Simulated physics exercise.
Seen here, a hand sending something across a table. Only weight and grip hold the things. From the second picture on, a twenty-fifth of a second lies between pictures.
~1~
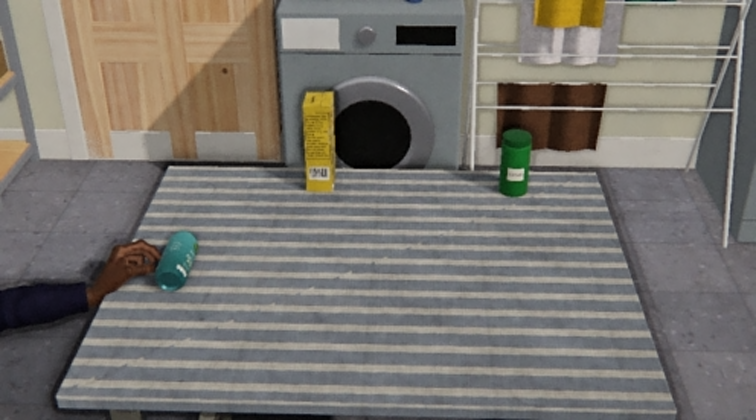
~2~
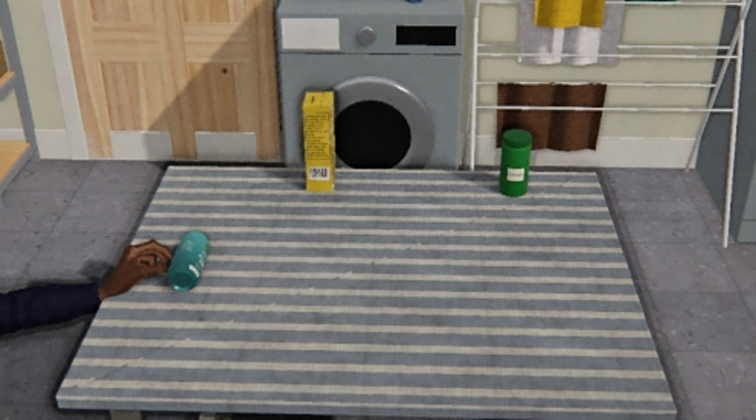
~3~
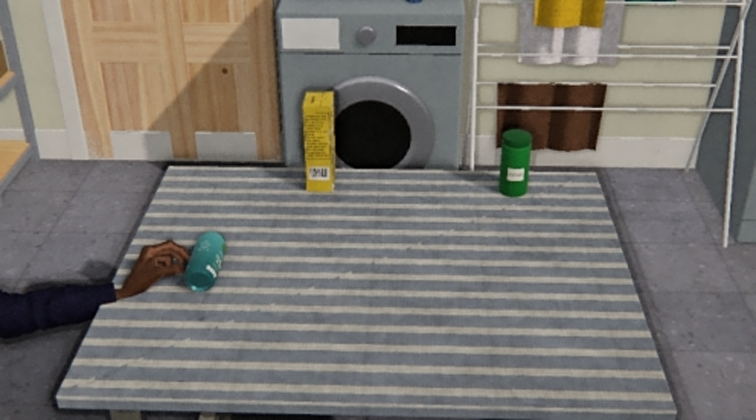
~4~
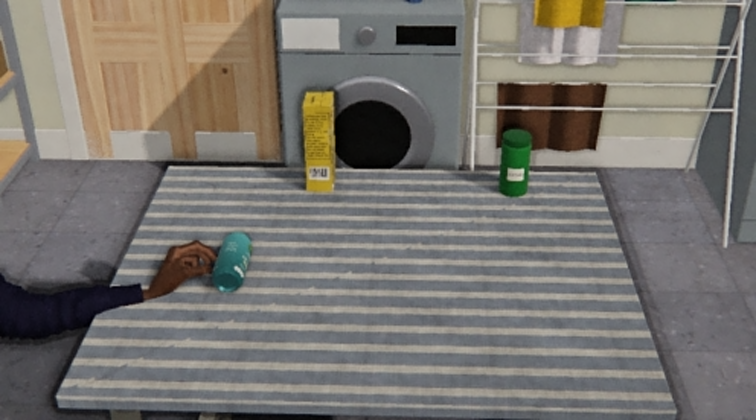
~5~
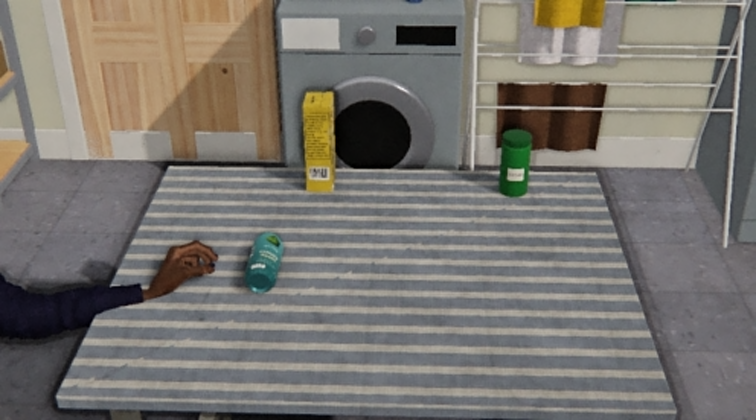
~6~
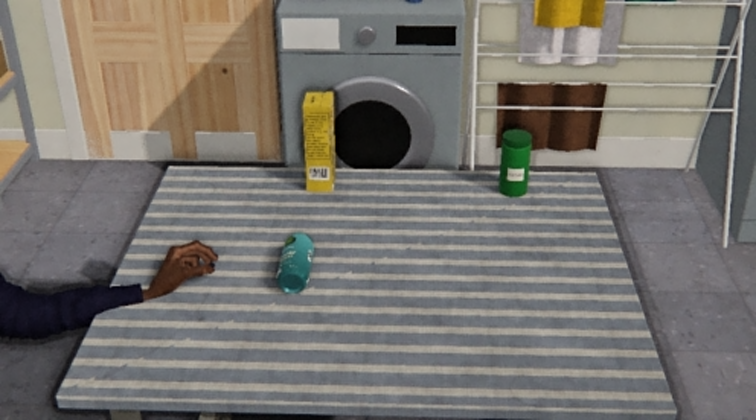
A turquoise can lying on a striped table rolled to the right as a hand pushed it from the left, then kept rolling on its own past the yellow box while the hand stayed behind.
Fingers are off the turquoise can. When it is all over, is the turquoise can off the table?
The turquoise can goes over the edge.
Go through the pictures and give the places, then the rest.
The first frame shows under the hand; turquoise can (177, 261).
The second frame shows under the hand; turquoise can (189, 261).
The third frame shows under the hand; turquoise can (206, 261).
The fourth frame shows turquoise can (233, 262).
The fifth frame shows turquoise can (265, 262) moved about its own width.
The sixth frame shows turquoise can (296, 263) moved well along.
Then, 0.30 s later than the last frame, turquoise can moved well along near (525, 267).
Then, 0.70 s later than the last frame, turquoise can now off the table.
When it is over, off the table, turquoise can.
